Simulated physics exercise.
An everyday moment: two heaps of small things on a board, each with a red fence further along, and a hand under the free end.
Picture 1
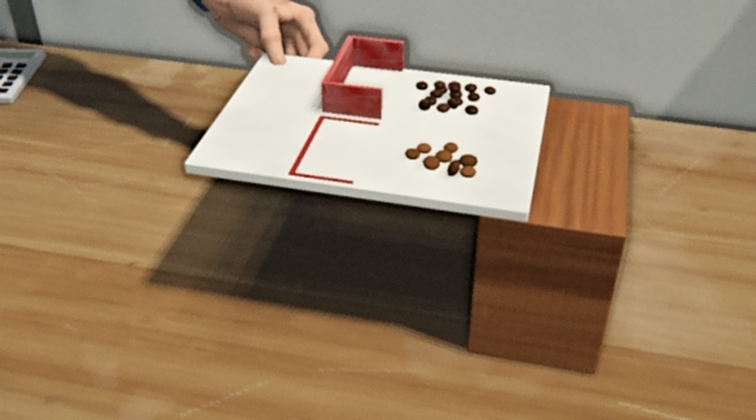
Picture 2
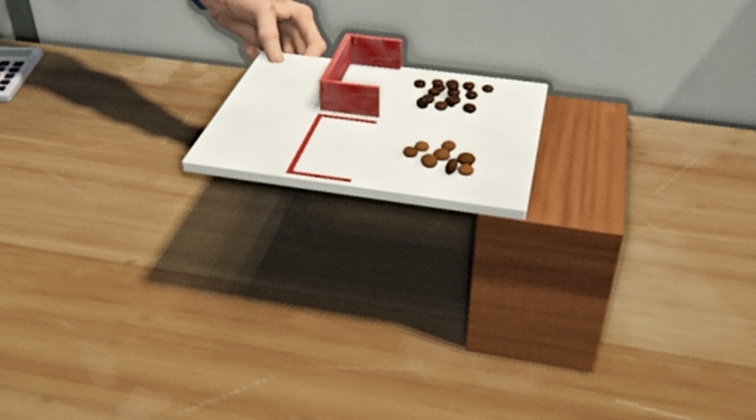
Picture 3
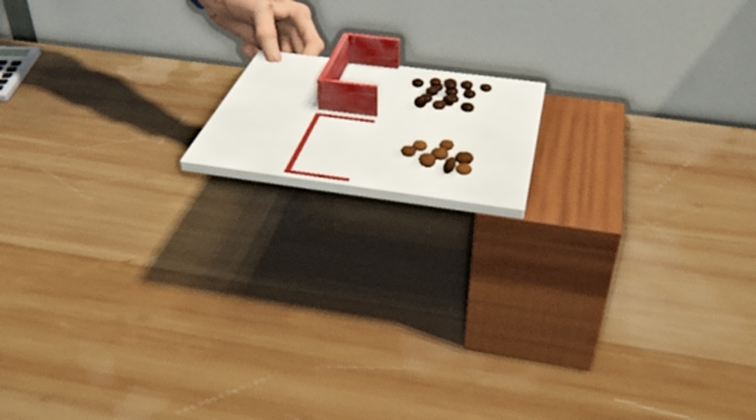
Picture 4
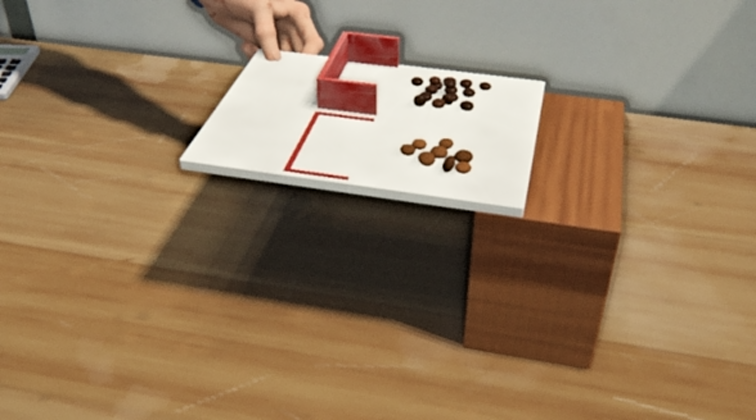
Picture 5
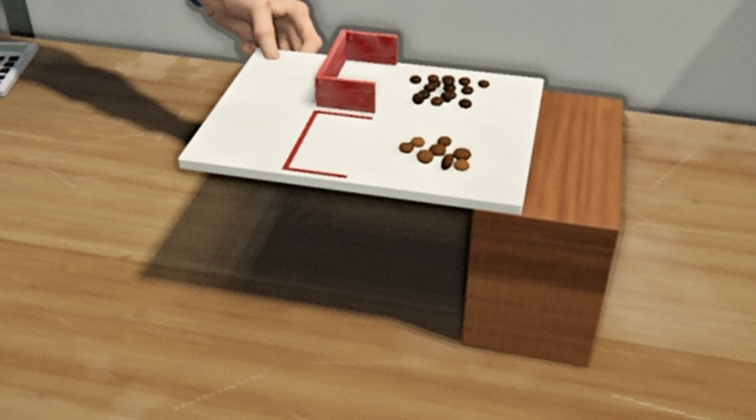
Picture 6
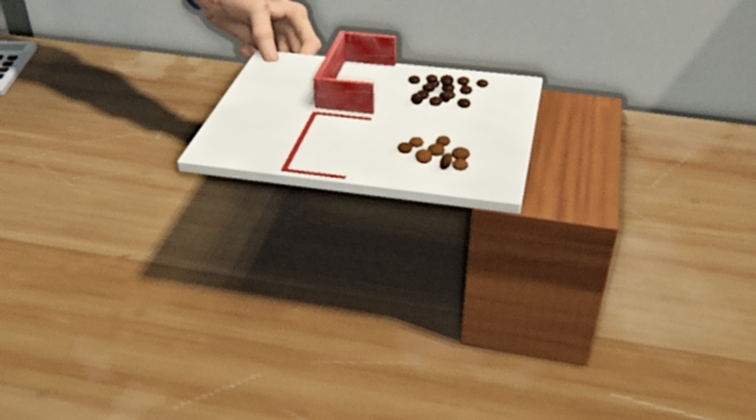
A hand holds the left end of a white board nearly still, two piles of small brown pieces resting beside red barriers.
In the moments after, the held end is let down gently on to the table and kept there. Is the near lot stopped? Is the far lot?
The near lot jumps the barrier and the far lot piles up behind the barrier.
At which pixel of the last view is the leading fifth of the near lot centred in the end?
Roughly at (192, 270).
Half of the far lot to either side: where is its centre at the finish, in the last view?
At about (374, 158).
Then, 0.64 s past the last view, board sloping at 15°; near lot where it was; far lot where it was.
Then, 1.32 s past the last view, board sloping at 31°; near lot on its way down; far lot has reached its bar.
Then, 2.13 s past the last view, board resting at 39°; near lot most past its bar; far lot has reached its bar.
Finally, board resting at 39°; near lot most past its bar; far lot gathered behind its bar.
